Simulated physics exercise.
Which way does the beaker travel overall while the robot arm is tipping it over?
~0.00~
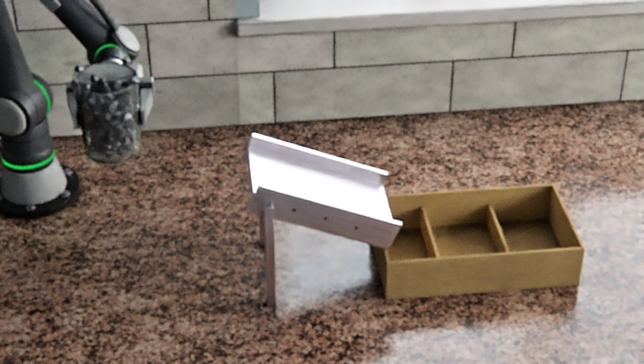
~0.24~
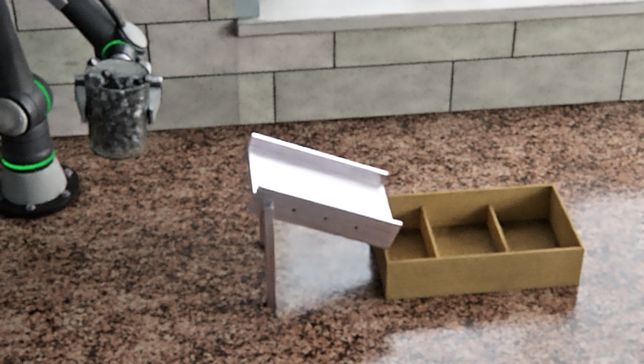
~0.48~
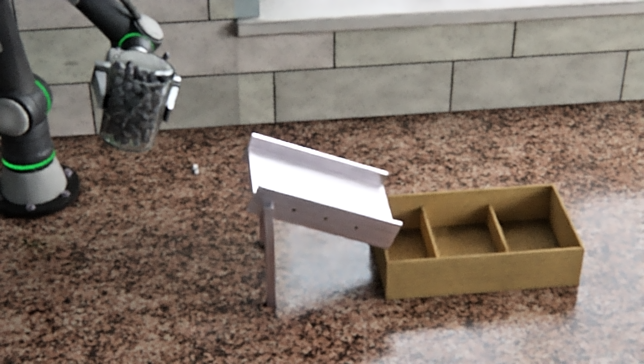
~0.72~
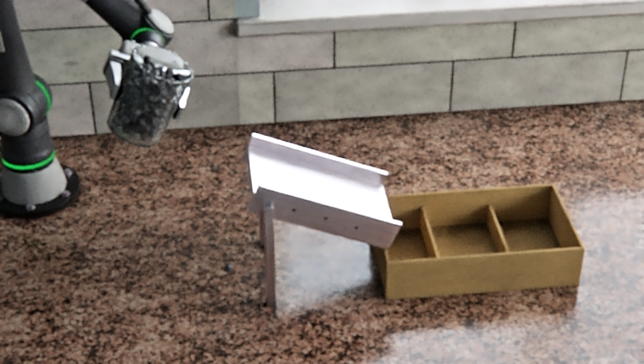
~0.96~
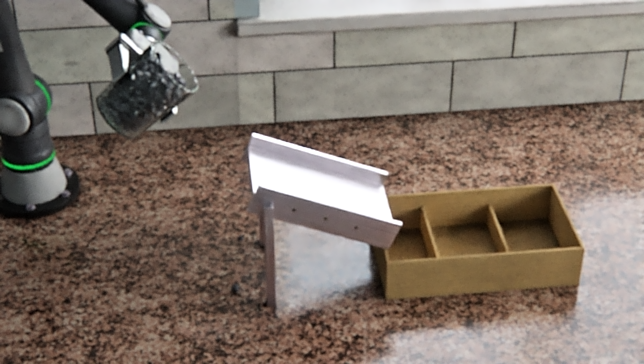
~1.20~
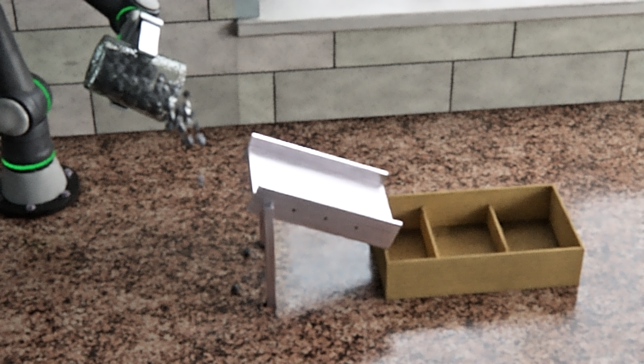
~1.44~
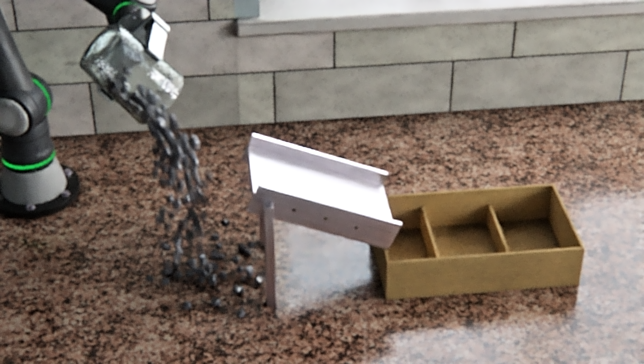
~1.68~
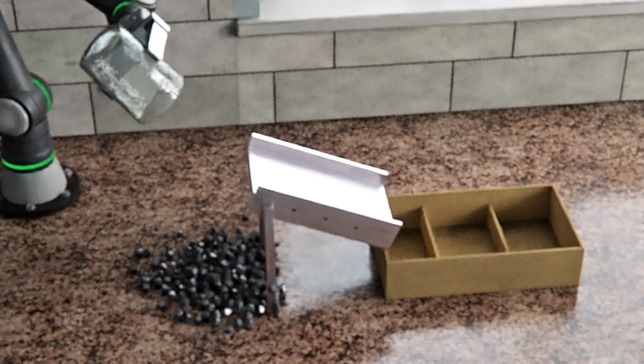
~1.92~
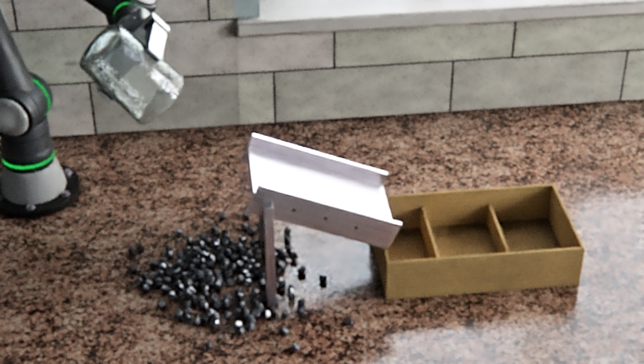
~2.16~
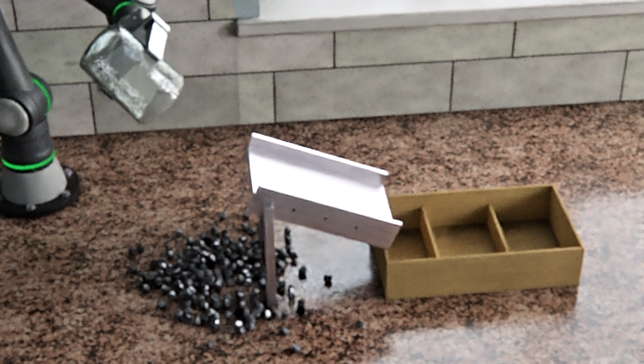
The beaker moves up as the arm tips it over, ending higher than where it started.
Dark pebbles spilled onto the speckled counter when a robot arm tipped a clear beaker over too far left of a white sloping chute, leaving a scattered heap around the chute's leg, the divided box empty, and the emptied beaker still held upside down.
